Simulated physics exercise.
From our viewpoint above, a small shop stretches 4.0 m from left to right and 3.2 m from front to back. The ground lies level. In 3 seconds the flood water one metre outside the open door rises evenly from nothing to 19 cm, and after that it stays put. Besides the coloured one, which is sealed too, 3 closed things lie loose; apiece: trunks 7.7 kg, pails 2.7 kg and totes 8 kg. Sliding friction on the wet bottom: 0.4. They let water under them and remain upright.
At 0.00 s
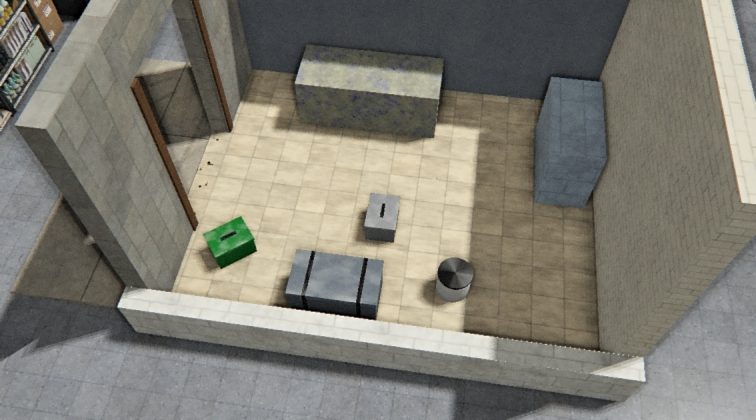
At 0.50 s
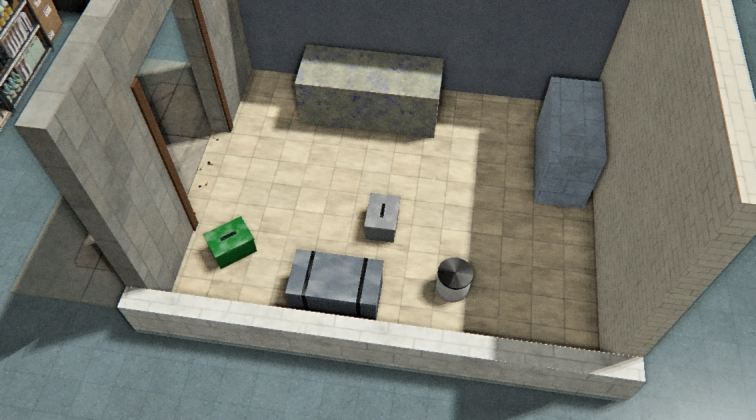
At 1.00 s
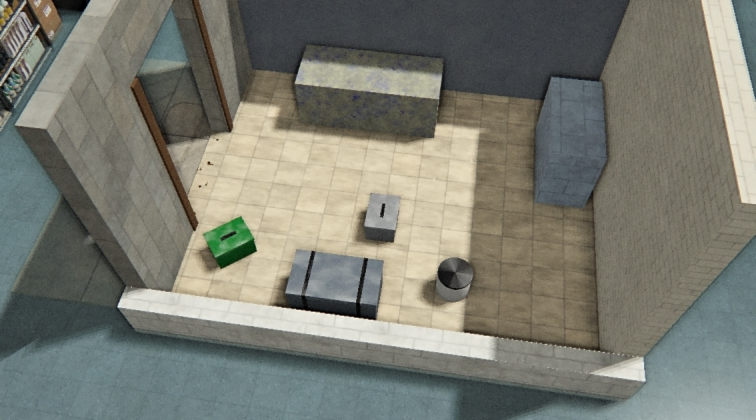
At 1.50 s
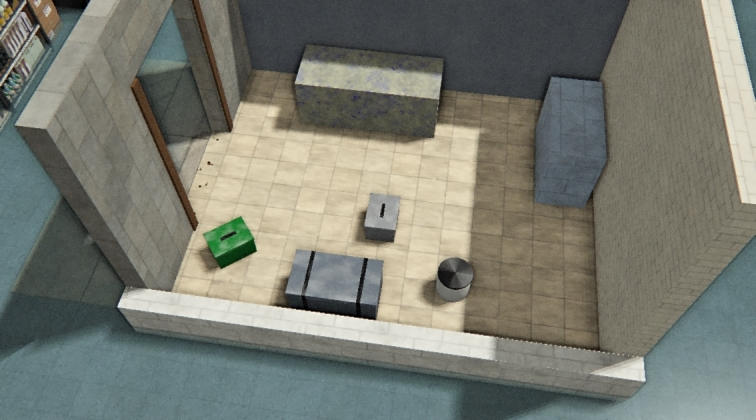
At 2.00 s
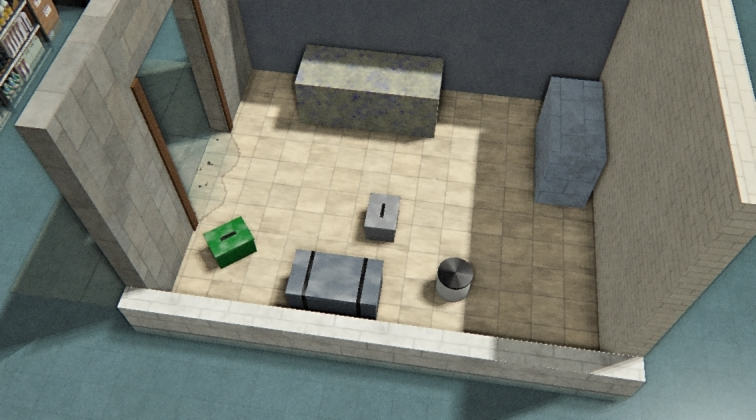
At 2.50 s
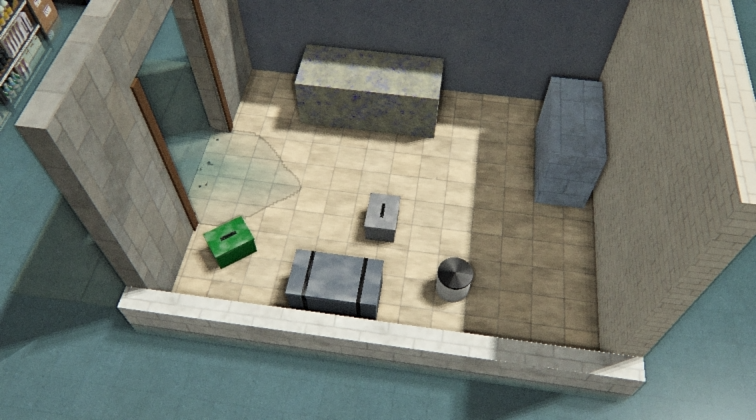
In a small shop seen from above, a green tote, a gray one, a strapped container and a metal pail sit still on dry tiles as water covers the ground outside. A shallow sheet of water then enters through the doorway on the left and spreads across the floor behind the green tote.
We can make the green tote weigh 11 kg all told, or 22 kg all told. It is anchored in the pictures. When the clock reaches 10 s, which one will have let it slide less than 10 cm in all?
It is going to need just the smaller figure.
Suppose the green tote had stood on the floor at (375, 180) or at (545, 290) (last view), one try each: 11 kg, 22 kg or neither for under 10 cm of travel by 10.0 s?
Going in order: Heavier weight required, heavier weight required.
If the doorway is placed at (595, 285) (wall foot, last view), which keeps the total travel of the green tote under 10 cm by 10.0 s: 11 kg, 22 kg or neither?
In that setup just the second mass works.
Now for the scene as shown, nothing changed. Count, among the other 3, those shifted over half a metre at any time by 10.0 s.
3 in all.
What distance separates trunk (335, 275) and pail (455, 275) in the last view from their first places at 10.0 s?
Net displacement, in order: 60 cm; 50 cm.
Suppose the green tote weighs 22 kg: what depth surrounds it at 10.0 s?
6 cm, roughly.
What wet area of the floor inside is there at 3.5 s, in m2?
That flooded area is roughly 3.5 m2.
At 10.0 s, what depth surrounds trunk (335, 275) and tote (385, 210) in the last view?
Close to 6 and 13 centimetres.
After 3.5 s the green tote would be 0 cm from its start with 11 kg and 0 cm from its start with 22 kg; 1 cm of water round it then.
After 4.5 s the green tote would be 0 cm from its start with 11 kg and 0 cm from its start with 22 kg; 3 cm of water round it then.
After 7.0 s the green tote would be 0 cm from its start with 11 kg and 0 cm from its start with 22 kg; 3 cm of water round it then.
After 10.0 s the green tote would be 2 cm from its start with 11 kg and 0 cm from its start with 22 kg; 6 cm of water round it then.
